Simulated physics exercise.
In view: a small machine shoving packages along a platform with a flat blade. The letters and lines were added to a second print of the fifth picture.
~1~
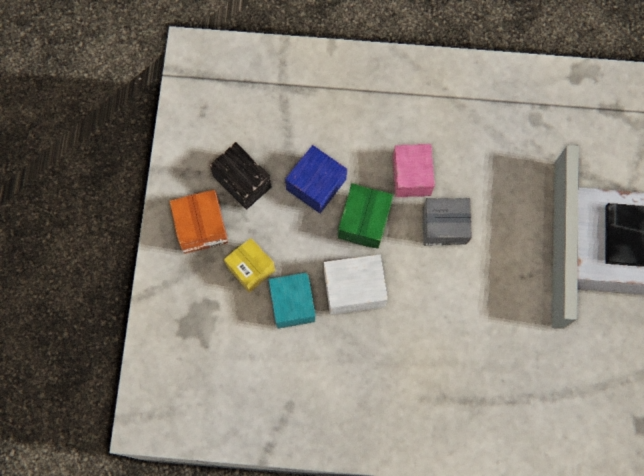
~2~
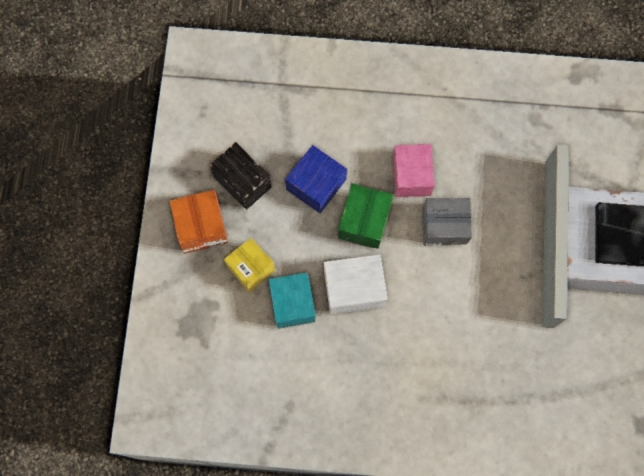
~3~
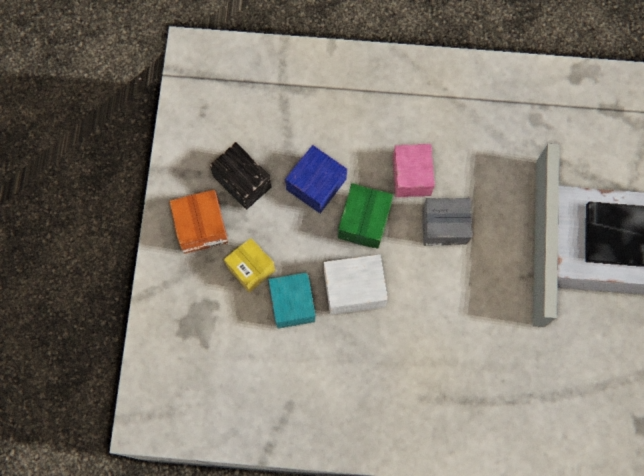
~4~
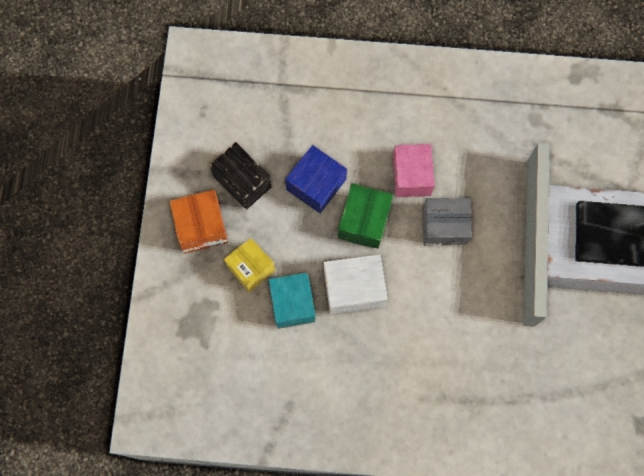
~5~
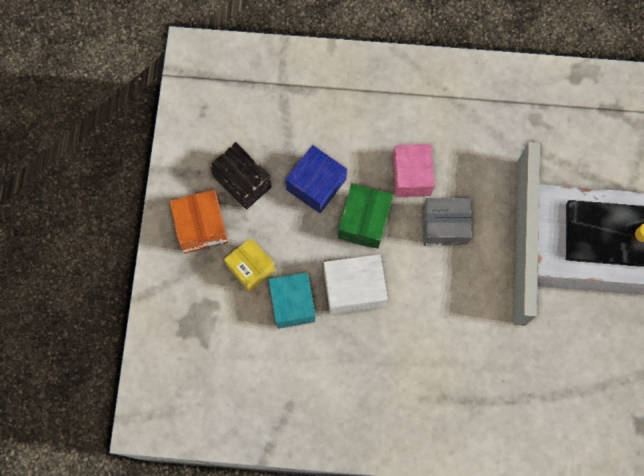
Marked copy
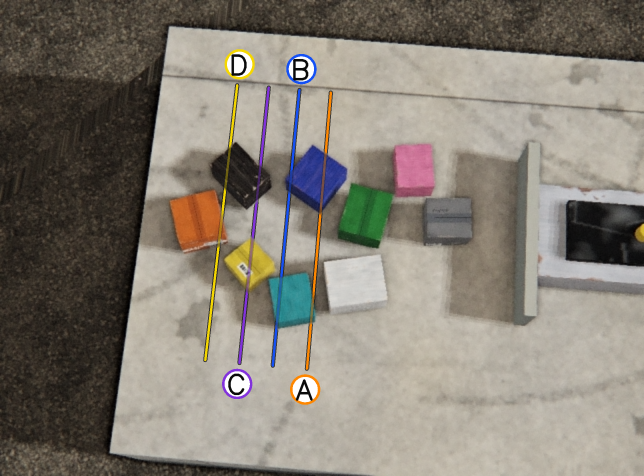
A small machine with a flat upright blade crept slowly left across the pale platform toward a loose group of nine colourful blocks, which all stayed still and untouched while the gap narrowed.
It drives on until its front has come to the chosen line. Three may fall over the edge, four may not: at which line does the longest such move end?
D.
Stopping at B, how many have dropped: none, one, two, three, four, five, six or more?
By then, none.
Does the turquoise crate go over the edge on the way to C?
No.
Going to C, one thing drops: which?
It is the orange parcel.
On the marked copy, A at (319, 225); B at (287, 222); C at (255, 220); D at (222, 217).
With D. Early on, robot (492, 224); pink crate (396, 169); blue crate (311, 178).
Further on, robot (380, 215); orange parcel (181, 227); black crate (205, 178).
At the end, robot (293, 208); black crate over the edge; orange parcel over the edge; two fallen.
As for the rest, A is within the limit but short; B is within the limit but short; C is within the limit but short.
